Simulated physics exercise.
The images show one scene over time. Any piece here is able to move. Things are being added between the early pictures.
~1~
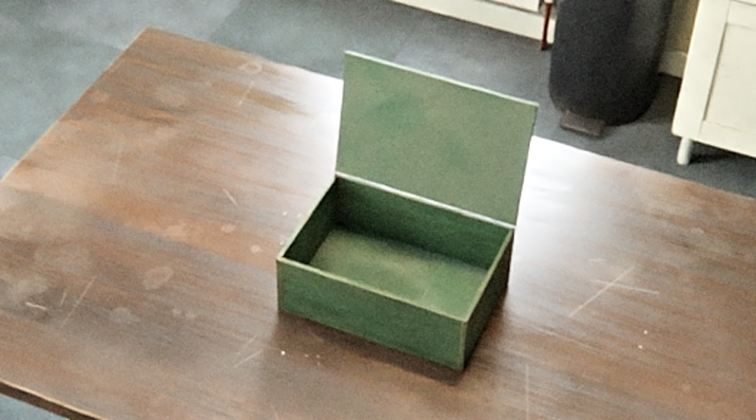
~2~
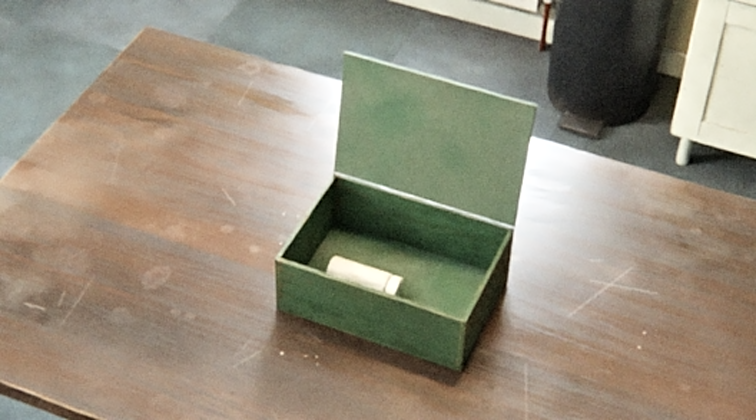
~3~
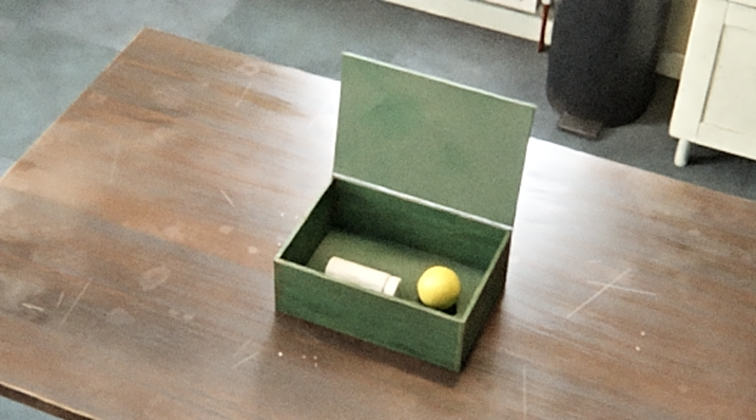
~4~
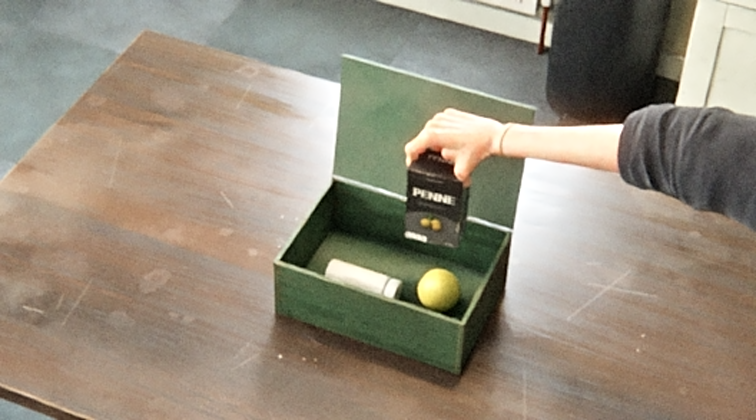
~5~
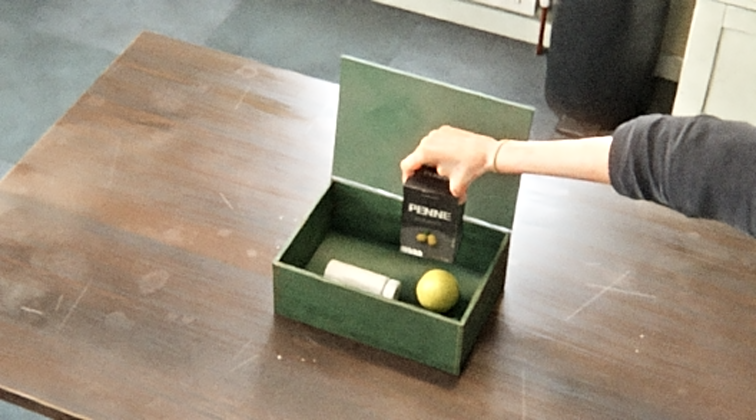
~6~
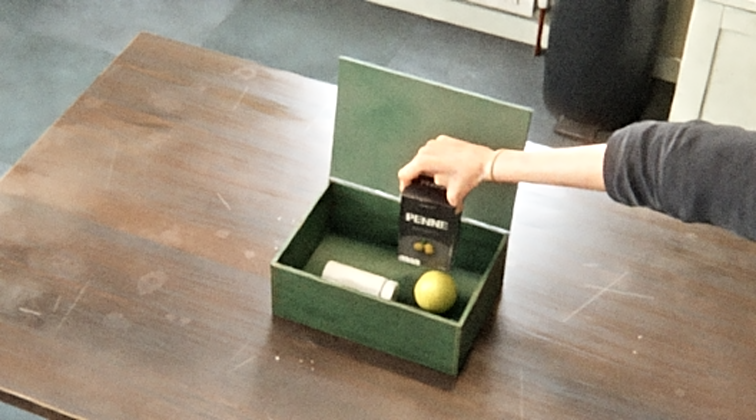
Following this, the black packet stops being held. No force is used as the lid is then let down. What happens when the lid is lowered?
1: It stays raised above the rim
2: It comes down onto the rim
(2) It comes down onto the rim.
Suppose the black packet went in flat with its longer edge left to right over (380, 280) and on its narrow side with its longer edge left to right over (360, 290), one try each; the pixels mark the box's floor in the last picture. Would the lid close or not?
Case one: Lid down; case two: Lid down.
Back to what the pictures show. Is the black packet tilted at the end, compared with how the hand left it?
Result: The black packet leans over.
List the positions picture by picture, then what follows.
In the first frame, the last thing is not in view yet.
In the second frame, the last thing is not in view yet.
In the third frame, the last thing is not in view yet; yellow lemon (439, 288).
The fourth frame shows still above its spot; black packet (438, 199); yellow lemon (439, 291).
The fifth frame shows still above its spot; black packet (433, 214); yellow lemon (438, 291).
The sixth frame shows put in, still held; black packet (431, 223); yellow lemon (436, 292).
Then, 0.40 s later than the last frame, black packet on its side near (400, 258); yellow lemon moved about its own width.
Then, 1.20 s later than the last frame, lid starting down; black packet on its side near (390, 258); yellow lemon moved about its own width; white shaker moved a little.
Then, 1.70 s later than the last frame, lid 47° above the rim; black packet on its side near (390, 258); yellow lemon moved about its own width; white shaker moved about its own width.
Then, 2.00 s later than the last frame, lid 11° above the rim; black packet on its side near (390, 258); yellow lemon moved about its own width; white shaker moved about its own width.
When it is over, lid shut; lying over in the box, black packet; moved from the start, yellow lemon; white shaker as before. End places, in pixels of the last picture, black packet near (390, 258).
